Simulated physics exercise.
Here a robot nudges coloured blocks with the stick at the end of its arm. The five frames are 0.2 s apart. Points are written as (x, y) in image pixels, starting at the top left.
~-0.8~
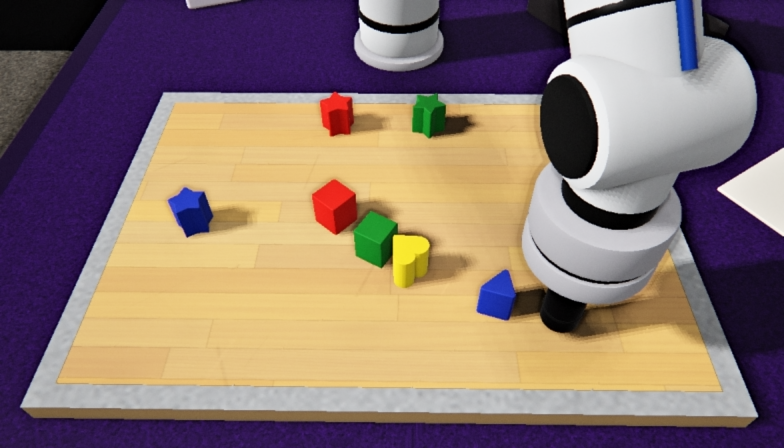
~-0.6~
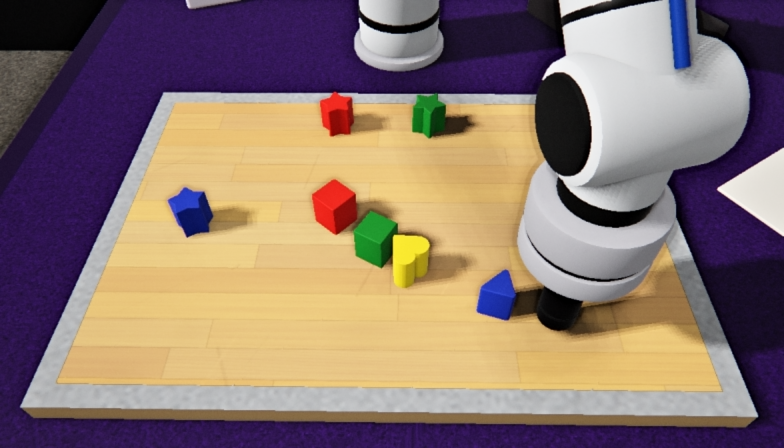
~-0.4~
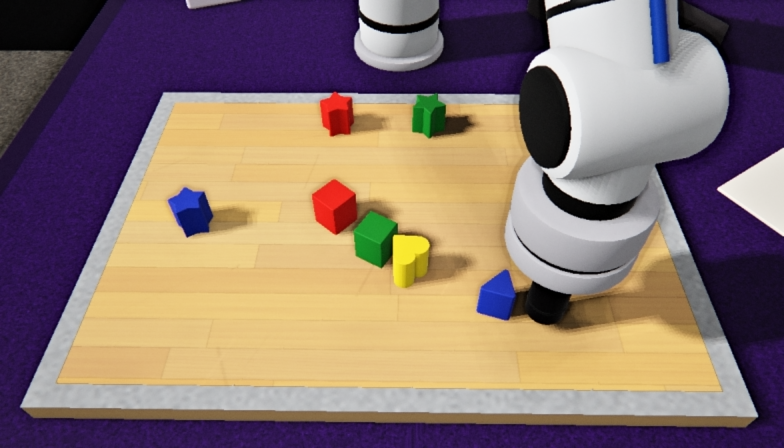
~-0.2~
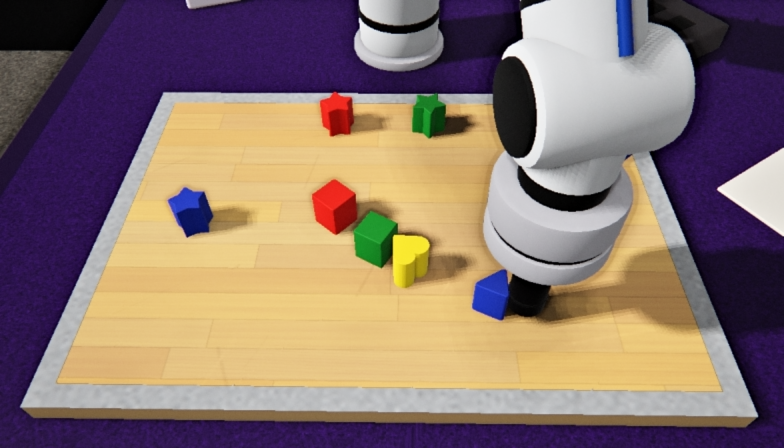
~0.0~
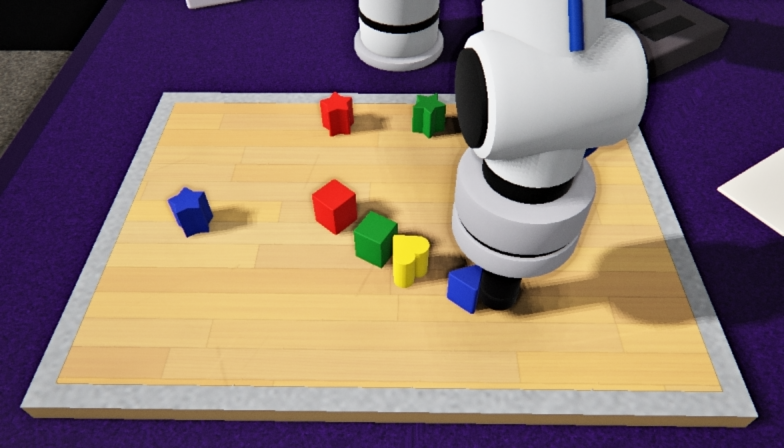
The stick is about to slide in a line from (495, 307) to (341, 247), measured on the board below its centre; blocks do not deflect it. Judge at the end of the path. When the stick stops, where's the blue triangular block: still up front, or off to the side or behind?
It is no longer ahead.
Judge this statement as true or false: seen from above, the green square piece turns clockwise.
That claim is true.
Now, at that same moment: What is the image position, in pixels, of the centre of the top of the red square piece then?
Located at (297, 161).
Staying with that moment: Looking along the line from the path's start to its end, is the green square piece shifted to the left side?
I'd say no.
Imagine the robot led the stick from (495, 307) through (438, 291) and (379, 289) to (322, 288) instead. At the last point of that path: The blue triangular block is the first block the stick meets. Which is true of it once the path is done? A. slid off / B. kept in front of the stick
It's B.
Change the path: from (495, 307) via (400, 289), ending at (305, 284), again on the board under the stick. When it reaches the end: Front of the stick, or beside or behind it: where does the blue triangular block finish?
The block stays ahead.
The first path, step by step. One third of the way, stick at (441, 275); yellow heart block at (399, 244), turned 20° clockwise; blue triangular block at (412, 261).
Two thirds of the way, stick at (389, 255); red square piece at (322, 186); green square piece at (342, 205); yellow heart block at (361, 223), turned 35° clockwise; blue triangular block at (368, 259), turned 75° anticlockwise.
At the end, stick at (339, 236); red square piece at (297, 161); green square piece at (307, 182), turned 20° clockwise; yellow heart block at (316, 202), turned 50° clockwise; blue triangular block at (366, 259), turned 80° anticlockwise.
